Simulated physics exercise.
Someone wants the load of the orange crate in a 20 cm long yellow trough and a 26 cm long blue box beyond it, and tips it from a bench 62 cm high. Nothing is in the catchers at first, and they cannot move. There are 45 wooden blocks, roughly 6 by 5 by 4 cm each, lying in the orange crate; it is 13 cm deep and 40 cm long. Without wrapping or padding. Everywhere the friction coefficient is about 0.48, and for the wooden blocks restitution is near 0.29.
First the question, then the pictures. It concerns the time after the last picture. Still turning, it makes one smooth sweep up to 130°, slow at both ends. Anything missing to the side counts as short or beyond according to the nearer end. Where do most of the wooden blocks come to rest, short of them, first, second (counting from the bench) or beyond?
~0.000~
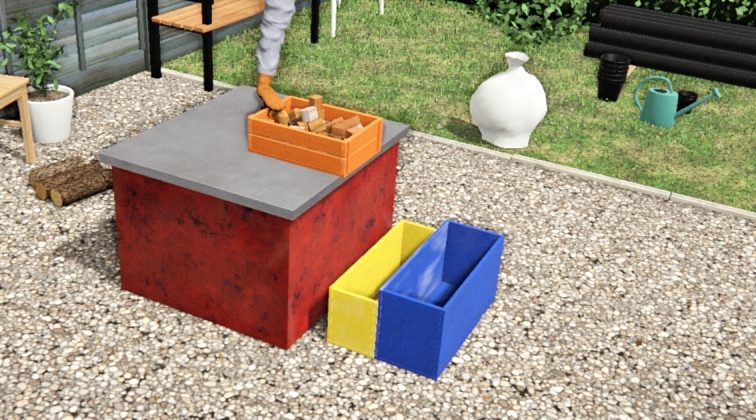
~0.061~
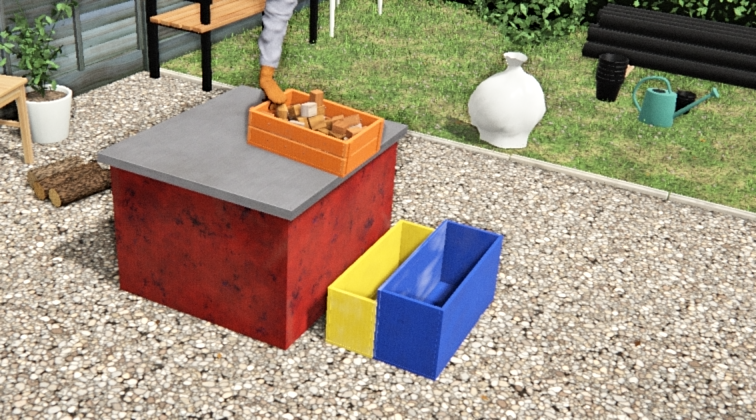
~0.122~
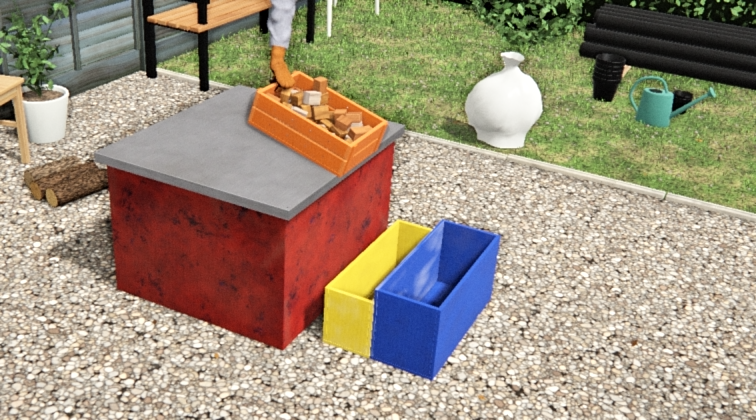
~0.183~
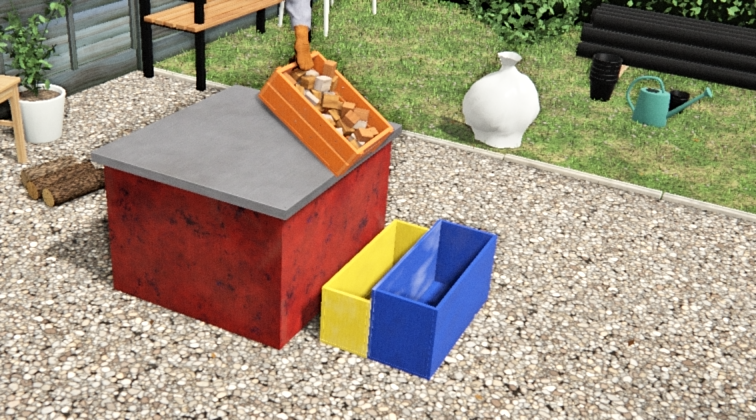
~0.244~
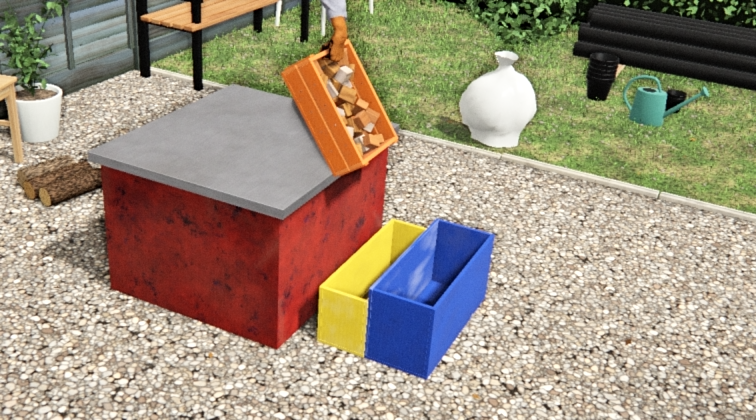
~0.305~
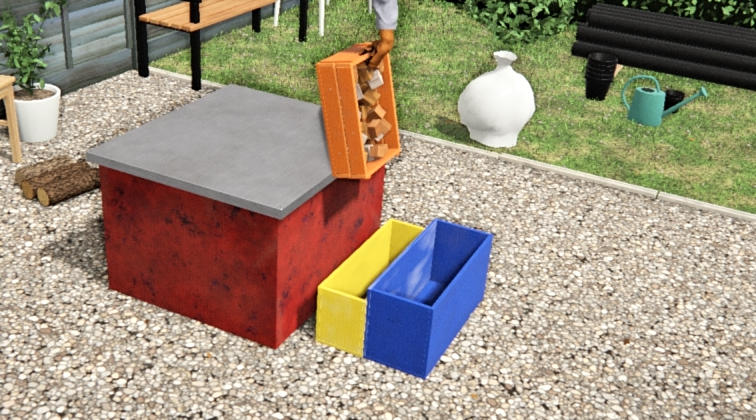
Most of them end up: Past.
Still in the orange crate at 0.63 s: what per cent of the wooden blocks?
Roughly 5 per cent is still inside.
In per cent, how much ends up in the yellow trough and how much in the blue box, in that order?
About 20 and 30 per cent.
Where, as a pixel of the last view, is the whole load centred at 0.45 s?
(409, 139).
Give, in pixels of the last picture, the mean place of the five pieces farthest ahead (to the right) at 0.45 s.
Mean place: Roughly (448, 134).
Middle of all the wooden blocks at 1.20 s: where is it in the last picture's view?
Look around pixel (491, 334).
After 0.45 s, tilt 120°; 33 still in the orange crate and 12 in the air.
After 0.63 s, tilt 130°; 2 still in the orange crate, 1 in the yellow trough, 9 in the blue box and 33 in the air.
After 0.88 s, tilt 130°; 7 in the yellow trough, 13 in the blue box, 19 on the ground beyond the blue box and 6 in the air.
Outcome (at 1.20 s), 9 in the yellow trough, 13 in the blue box and 23 on the ground beyond the blue box.
